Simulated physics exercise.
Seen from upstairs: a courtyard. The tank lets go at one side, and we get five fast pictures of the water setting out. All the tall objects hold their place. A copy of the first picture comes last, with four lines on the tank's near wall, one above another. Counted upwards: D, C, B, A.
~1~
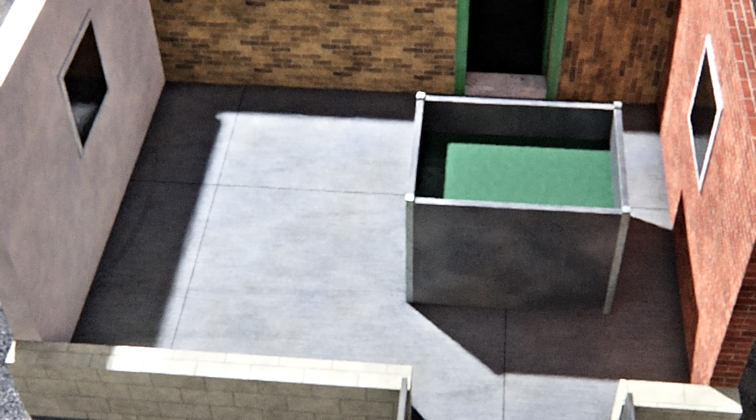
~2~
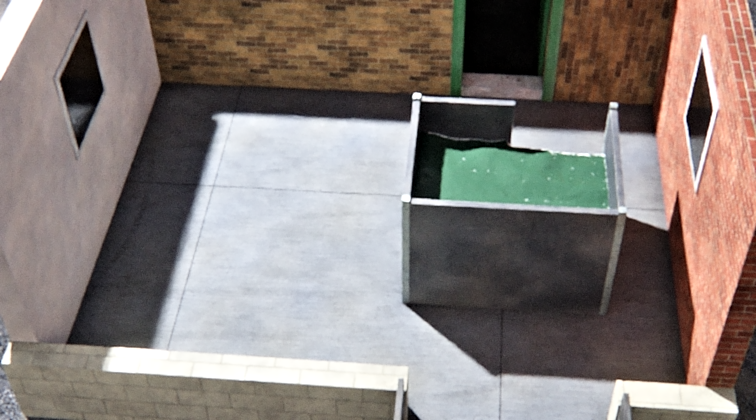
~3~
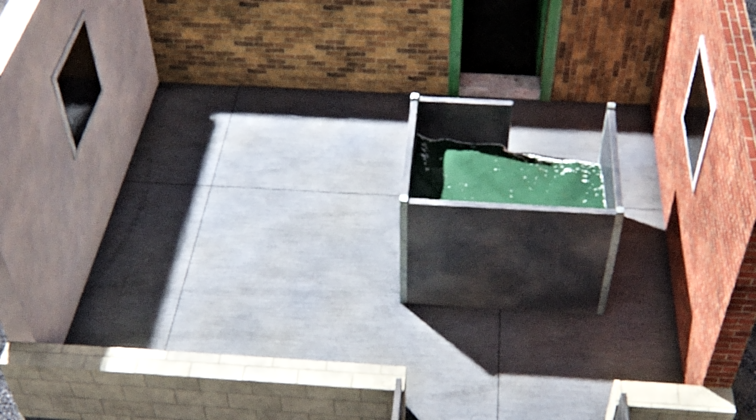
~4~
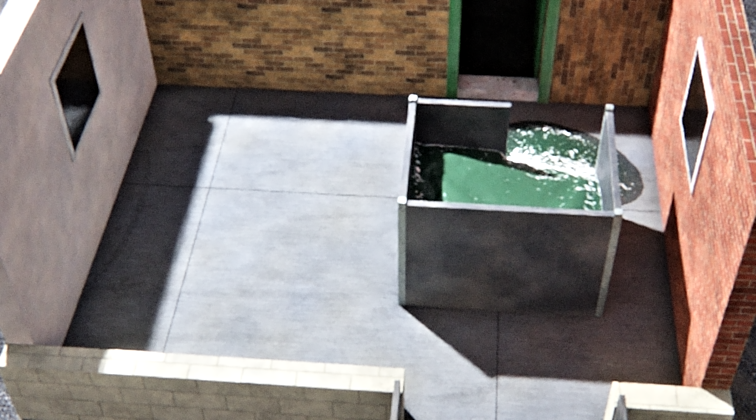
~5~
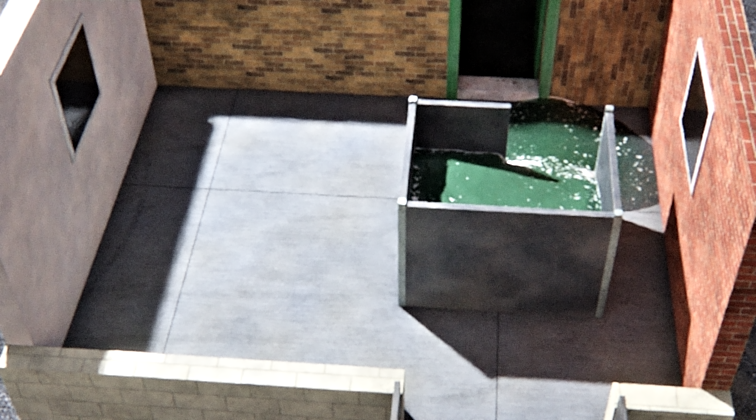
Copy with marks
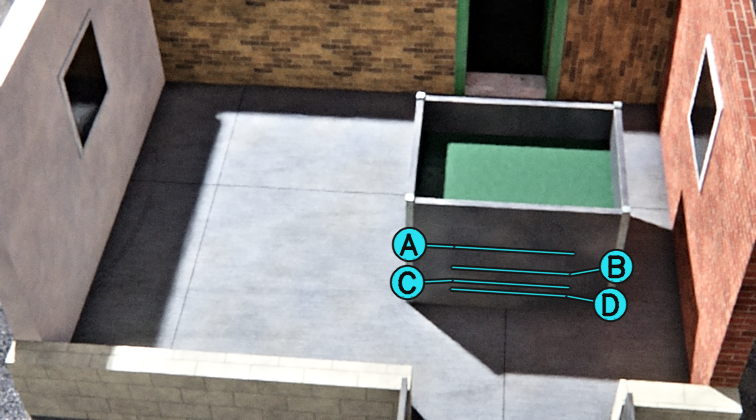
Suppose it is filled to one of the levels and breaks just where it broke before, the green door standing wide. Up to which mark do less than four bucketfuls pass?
Choose C.
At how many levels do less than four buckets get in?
Two of them.
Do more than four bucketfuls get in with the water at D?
No, that is safe.
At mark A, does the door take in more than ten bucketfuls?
Yes.
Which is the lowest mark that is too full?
The answer is B.
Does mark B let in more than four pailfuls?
Yes.
On the marked copy, A at (513, 250); B at (511, 270); C at (510, 284); D at (509, 292); from the bottom up D, C, B, A.
With A, dozens of bucketfuls pour in.
With B, about 8 bucketfuls get in.
With C, a bucket or two gets in.
With D, nothing gets over.
